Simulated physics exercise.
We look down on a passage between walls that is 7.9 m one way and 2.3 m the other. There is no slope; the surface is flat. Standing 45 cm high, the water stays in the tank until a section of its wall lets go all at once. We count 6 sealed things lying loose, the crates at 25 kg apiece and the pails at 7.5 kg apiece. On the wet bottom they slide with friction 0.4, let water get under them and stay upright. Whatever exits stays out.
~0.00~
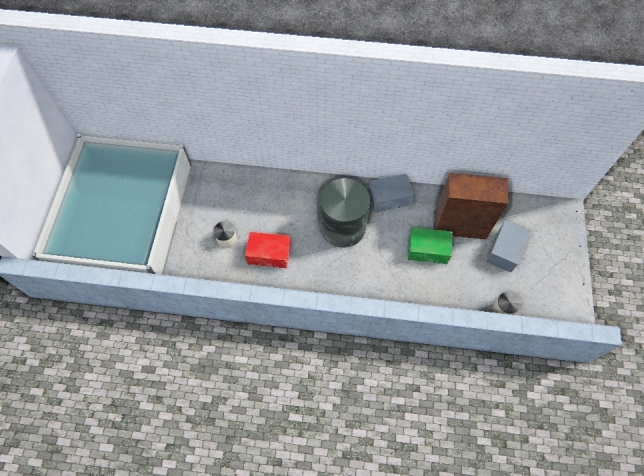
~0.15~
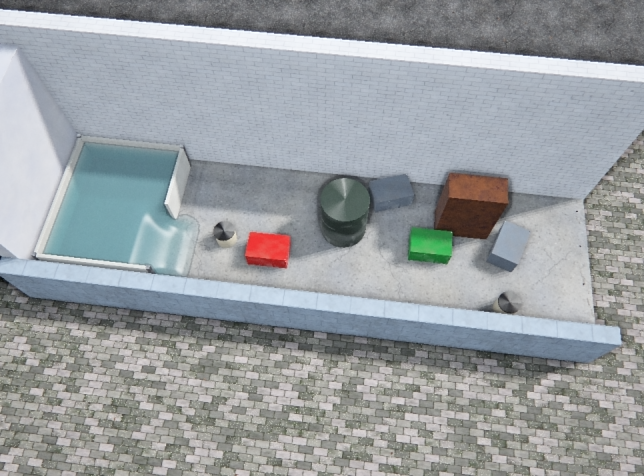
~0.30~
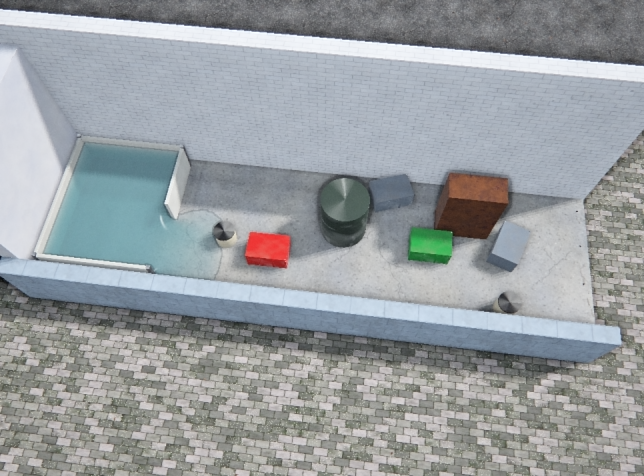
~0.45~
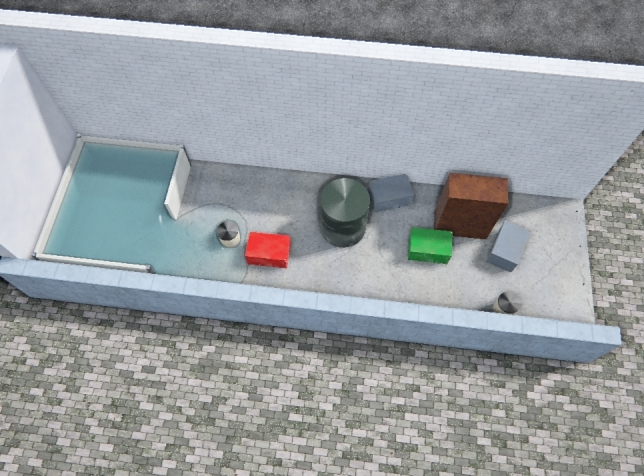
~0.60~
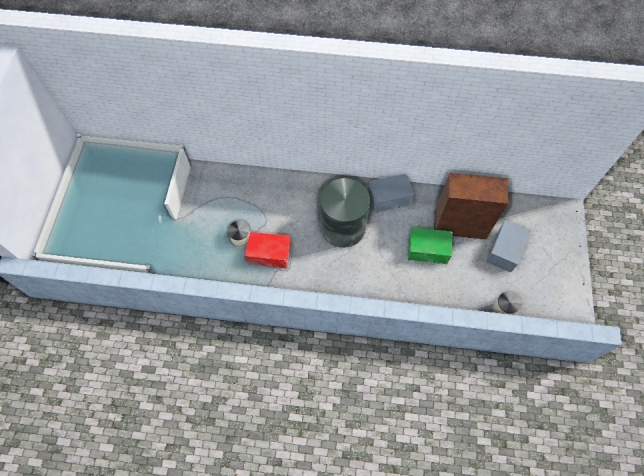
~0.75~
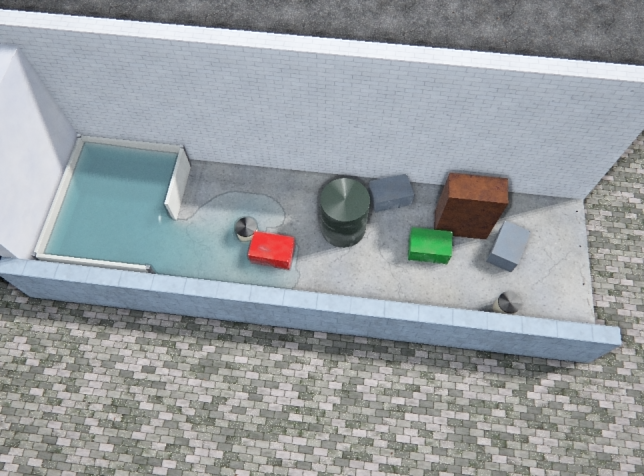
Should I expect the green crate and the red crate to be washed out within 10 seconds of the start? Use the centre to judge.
First, the green crate is not swept out. Second, the red crate is not swept out.
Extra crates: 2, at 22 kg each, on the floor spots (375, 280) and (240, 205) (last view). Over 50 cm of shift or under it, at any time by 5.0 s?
First greater, then smaller.
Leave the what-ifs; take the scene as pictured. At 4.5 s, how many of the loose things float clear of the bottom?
The number is 0.
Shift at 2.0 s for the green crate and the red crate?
Shifts: Around 0 and 100 cm.
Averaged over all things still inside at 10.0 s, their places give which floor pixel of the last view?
Roughly at (430, 237).
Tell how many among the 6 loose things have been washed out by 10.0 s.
Tally: 1.
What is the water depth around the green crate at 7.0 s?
Close to 7 centimetres.
After 2.0 s the green crate is near (432, 241), 0.0 m from its start, aground; the red crate is near (334, 249), 1.0 m from its start, aground; 0 of 6 are out; 0 afloat.
After 4.5 s the green crate is near (458, 254), 0.4 m from its start, aground; the red crate is near (412, 255), 2.1 m from its start, aground; 1 of 6 are out; 0 afloat.
After 7.0 s the green crate is near (459, 256), 0.4 m from its start, aground; the red crate is near (412, 255), 2.1 m from its start, aground; 1 of 6 are out; 0 afloat.
After 10.0 s the green crate is near (459, 256), 0.4 m from its start, aground; the red crate is near (412, 255), 2.1 m from its start, aground; 1 of 6 are out; 0 afloat.
